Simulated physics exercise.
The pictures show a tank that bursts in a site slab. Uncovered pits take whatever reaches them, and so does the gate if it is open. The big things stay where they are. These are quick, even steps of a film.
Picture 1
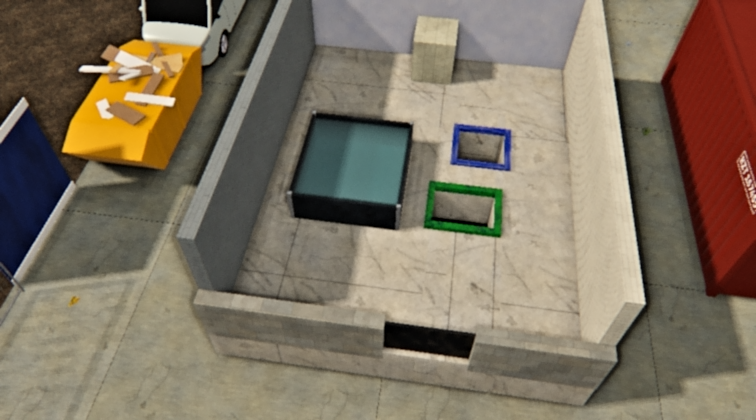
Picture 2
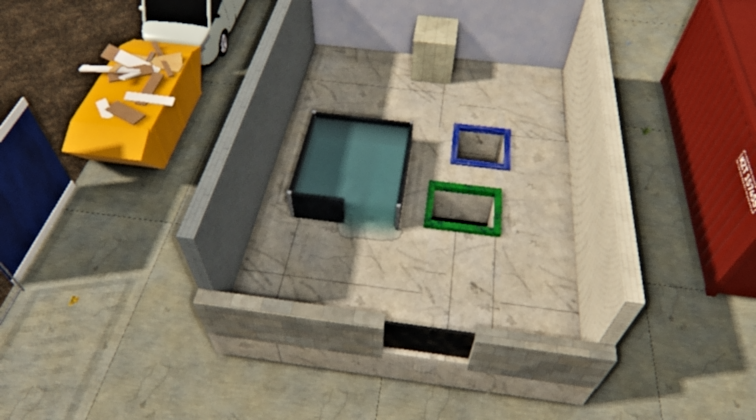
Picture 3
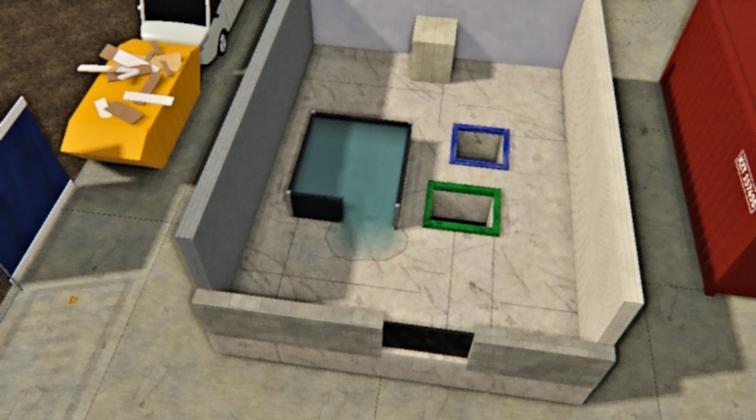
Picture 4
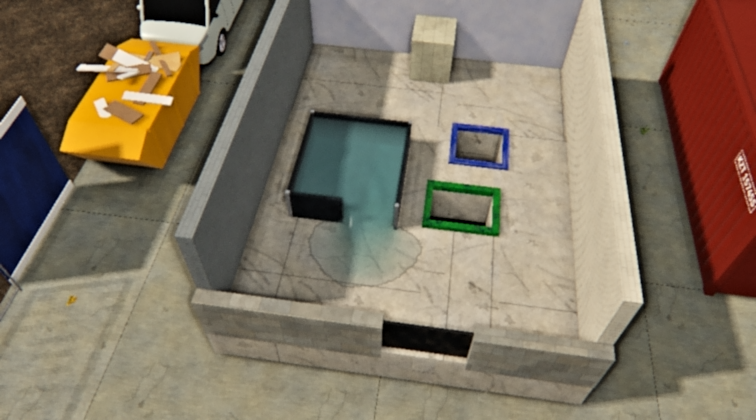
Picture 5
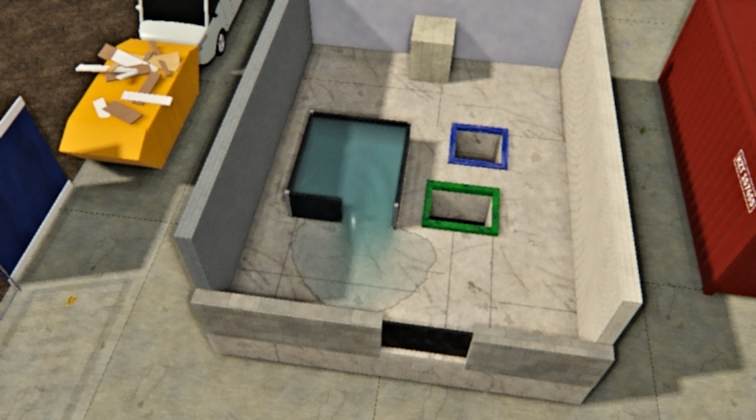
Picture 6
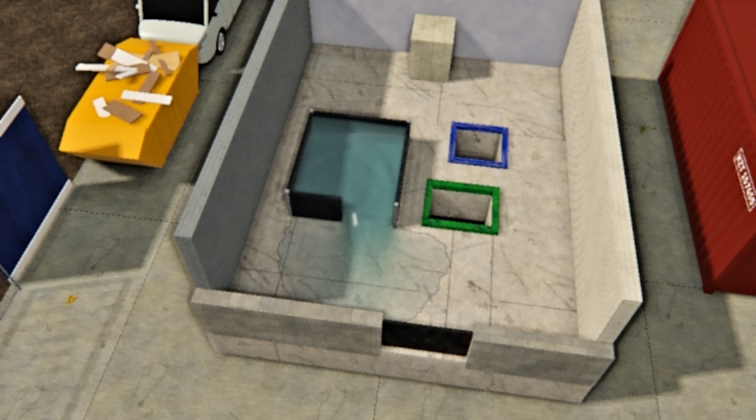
Water pouring from a gap in the front of a dark-edged tank and spreading across the pale slab of a walled site.
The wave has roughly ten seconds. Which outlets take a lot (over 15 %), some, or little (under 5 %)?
In the end: The gate takes under 5 %; the green pit takes under 5 %; the blue pit takes under 5 %.
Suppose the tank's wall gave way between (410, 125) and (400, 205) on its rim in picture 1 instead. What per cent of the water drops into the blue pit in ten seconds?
Per cent: Blue 15.
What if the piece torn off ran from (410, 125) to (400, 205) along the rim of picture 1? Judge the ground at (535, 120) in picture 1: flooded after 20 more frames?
Answer: Awash.
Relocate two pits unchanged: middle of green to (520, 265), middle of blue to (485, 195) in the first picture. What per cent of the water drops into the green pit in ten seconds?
Per cent: Green 6.
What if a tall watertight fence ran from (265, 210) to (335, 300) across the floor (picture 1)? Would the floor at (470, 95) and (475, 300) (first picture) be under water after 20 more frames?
In turn: Dry, wet.
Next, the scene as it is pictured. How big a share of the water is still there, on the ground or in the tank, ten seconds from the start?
About 100 per cent.
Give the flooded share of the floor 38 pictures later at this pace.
About 70 per cent.
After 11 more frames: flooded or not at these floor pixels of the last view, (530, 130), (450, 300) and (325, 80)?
In turn: Clear, covered, free of water.
A moment on, water covers 20 % of the floor; the gate 0 %, the green pit 0 %, the blue pit 0 %.
Next, water covers 25 % of the floor; the gate 0 %, the green pit 0 %, the blue pit 0 %.
Then, water covers 40 % of the floor; the gate 0 %, the green pit 0 %, the blue pit 0 %.
Later, water covers 70 % of the floor; the gate 0 %, the green pit 0 %, the blue pit 0 %.
In the end, water covers 90 % of the floor; the gate 0 %, the green pit 0 %, the blue pit 1 %.
